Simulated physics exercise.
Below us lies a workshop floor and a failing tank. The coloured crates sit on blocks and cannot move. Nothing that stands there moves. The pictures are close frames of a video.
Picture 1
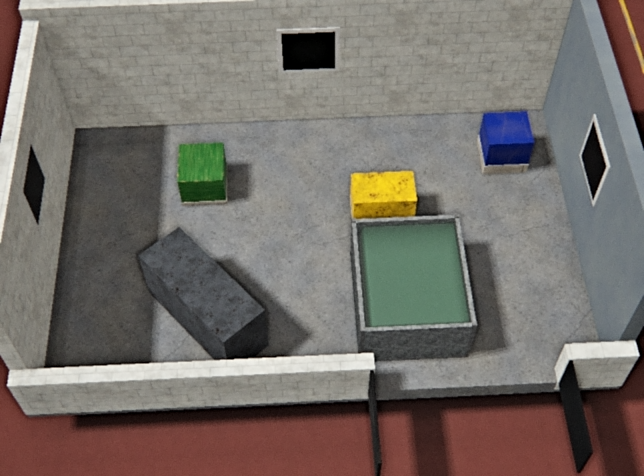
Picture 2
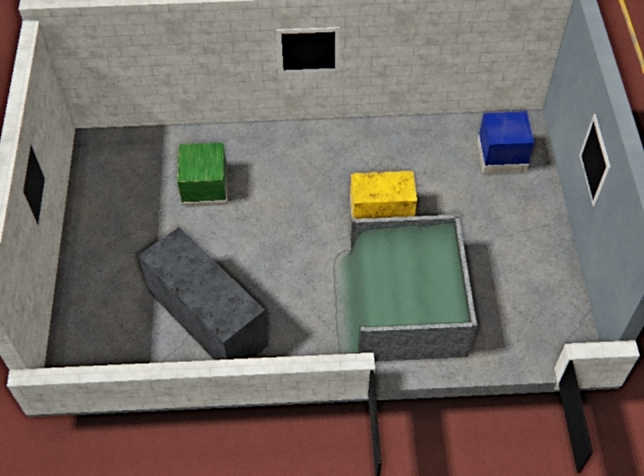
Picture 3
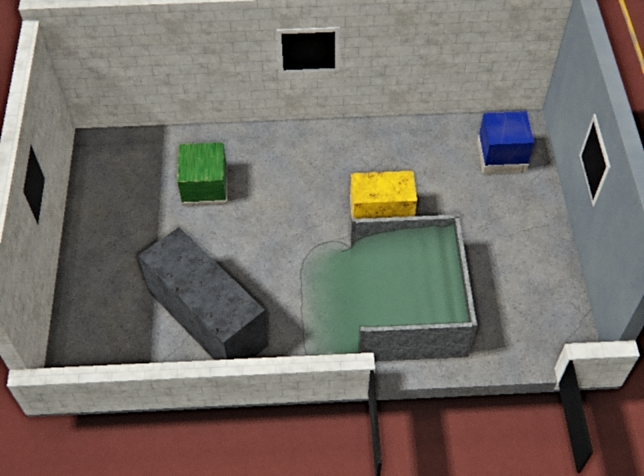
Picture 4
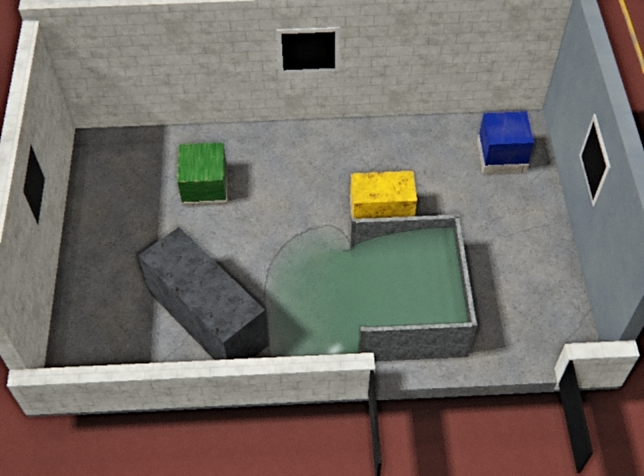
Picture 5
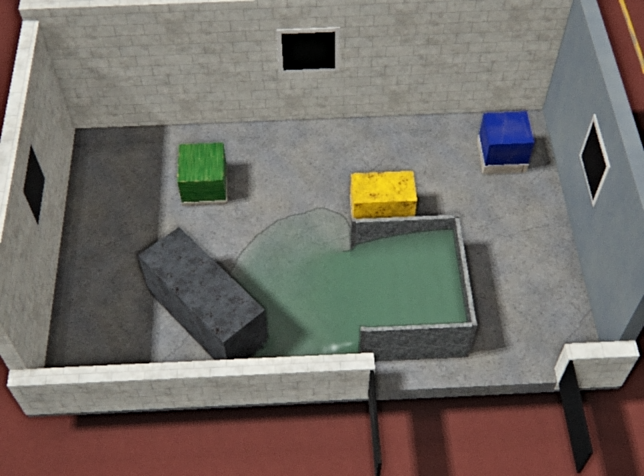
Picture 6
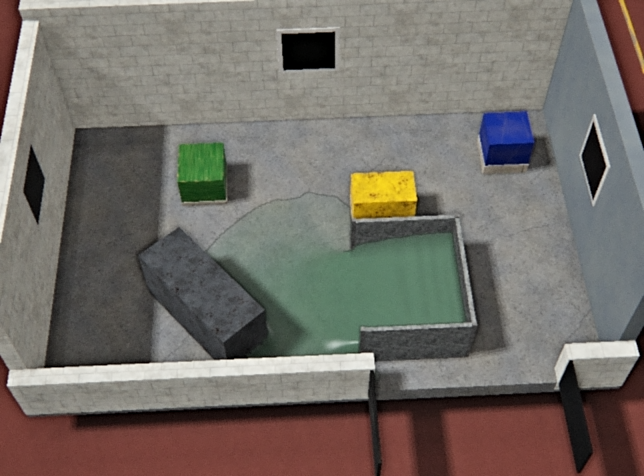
On a walled workshop floor with green, yellow and blue blocks, greenish water sits in a grey tank, then pours through its open left side, spreading left across the floor to a dark slanted block and fanning out behind it.
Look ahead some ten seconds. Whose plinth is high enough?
One by one: The blue crate escapes dry; the green crate is wetted; the yellow crate escapes dry.
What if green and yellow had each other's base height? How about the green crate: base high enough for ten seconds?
My reading: The green crate ends up wet.
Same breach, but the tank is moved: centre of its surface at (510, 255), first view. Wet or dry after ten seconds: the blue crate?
In short: Blue crate escapes it.
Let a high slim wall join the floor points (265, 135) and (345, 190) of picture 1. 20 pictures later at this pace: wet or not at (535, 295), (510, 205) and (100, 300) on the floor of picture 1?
One after the other: Not flooded, not flooded, wet.
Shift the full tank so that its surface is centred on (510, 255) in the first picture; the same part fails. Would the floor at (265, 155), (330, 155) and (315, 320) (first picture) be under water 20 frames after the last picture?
In that order: Wet, free of water, flooded.
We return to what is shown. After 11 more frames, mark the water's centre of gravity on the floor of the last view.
Close to (254, 281).
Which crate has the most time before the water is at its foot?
I say the blue-painted one.
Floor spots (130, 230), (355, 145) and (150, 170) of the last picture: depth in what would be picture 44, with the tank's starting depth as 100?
In turn 8, 10 and 10 in a hundred.
A moment on, water covers 35 % of the floor; the blue crate not reached, the green crate water round its plinth, the yellow crate water round its plinth.
Next, water covers 50 % of the floor; the blue crate not reached, the green crate water round its plinth, the yellow crate water round its plinth.
Then, water covers 60 % of the floor; the blue crate not reached, the green crate water round its plinth, the yellow crate water round its plinth.
Later, water covers 75 % of the floor; the blue crate water round its plinth, the green crate water round its plinth, the yellow crate water round its plinth.
In the end, water covers 100 % of the floor; the blue crate stayed above the water, the green crate was topped, the yellow crate stayed above the water.
